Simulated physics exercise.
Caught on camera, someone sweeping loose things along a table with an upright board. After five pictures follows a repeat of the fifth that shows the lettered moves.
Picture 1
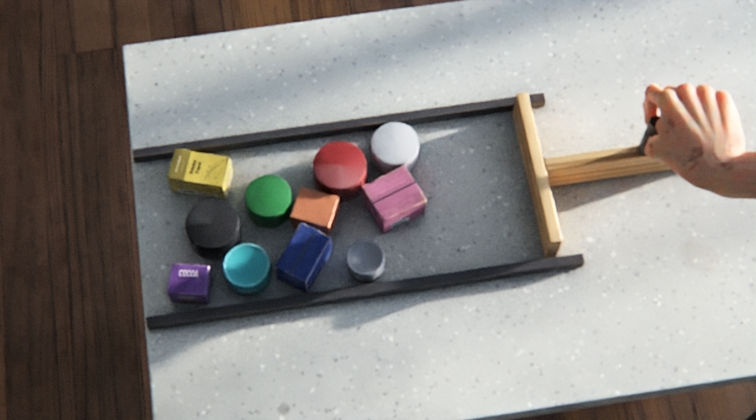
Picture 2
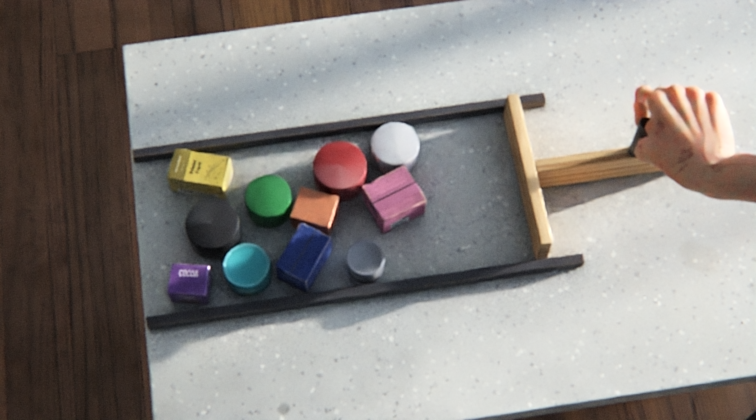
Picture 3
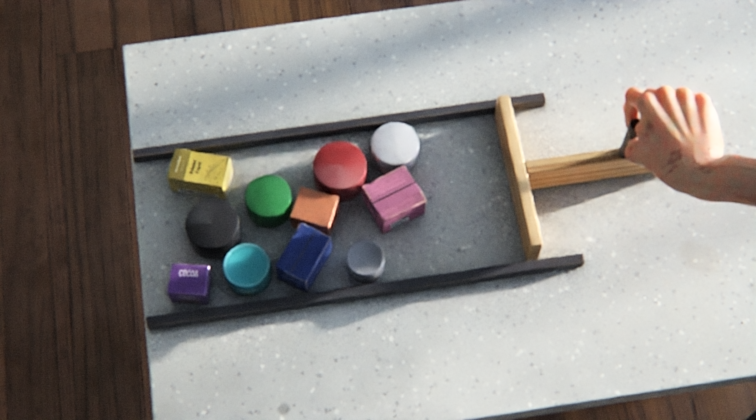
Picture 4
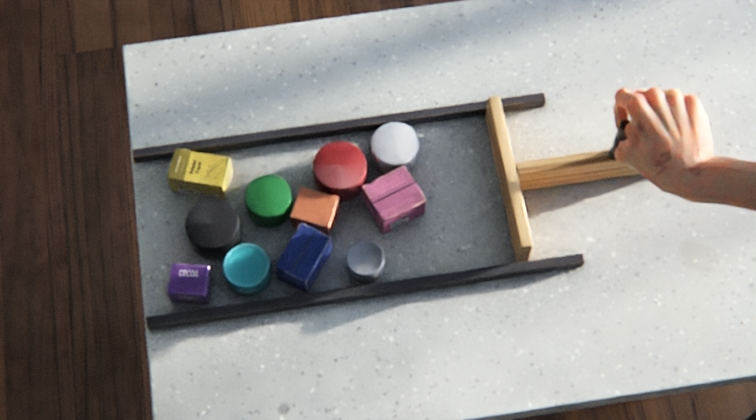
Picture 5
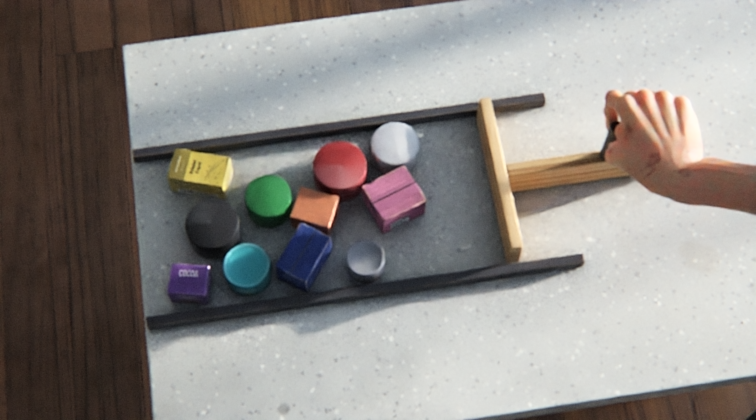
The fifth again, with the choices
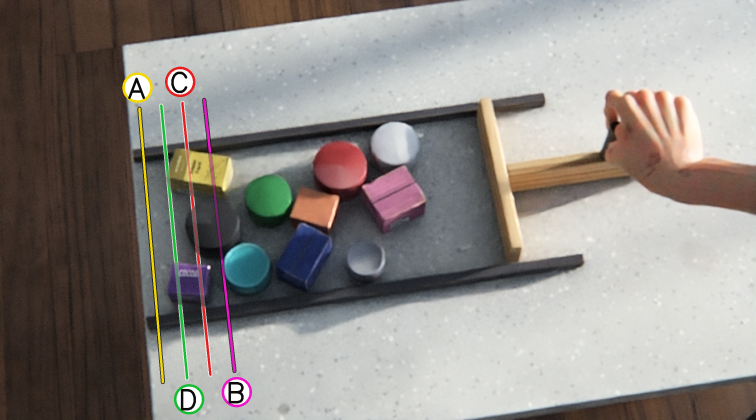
A hand gripping a wooden pusher slid it slowly a short way left between two dark rails, while the colorful boxes and round tins on the speckled table stayed still, untouched by the board.
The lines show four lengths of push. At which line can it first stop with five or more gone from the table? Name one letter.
Line B.
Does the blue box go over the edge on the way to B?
By then, no.
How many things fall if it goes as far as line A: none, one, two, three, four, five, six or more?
By then, six or more.
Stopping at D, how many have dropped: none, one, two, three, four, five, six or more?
In all, six or more.
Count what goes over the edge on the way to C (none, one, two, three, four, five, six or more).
Six or more.
On the copy, A at (151, 239); B at (219, 229); C at (196, 232); D at (174, 235).
On B. First, board (399, 185); white tin (361, 152); orange block (311, 217).
Then, board (296, 200); black tin (150, 258); purple packet (161, 296).
Finally, board (219, 210); purple packet over the edge; black tin over the edge; five fallen.
By contrast, A drops eleven, but is farther than needed; C drops seven, but is farther than needed; D drops eight, but is farther than needed.
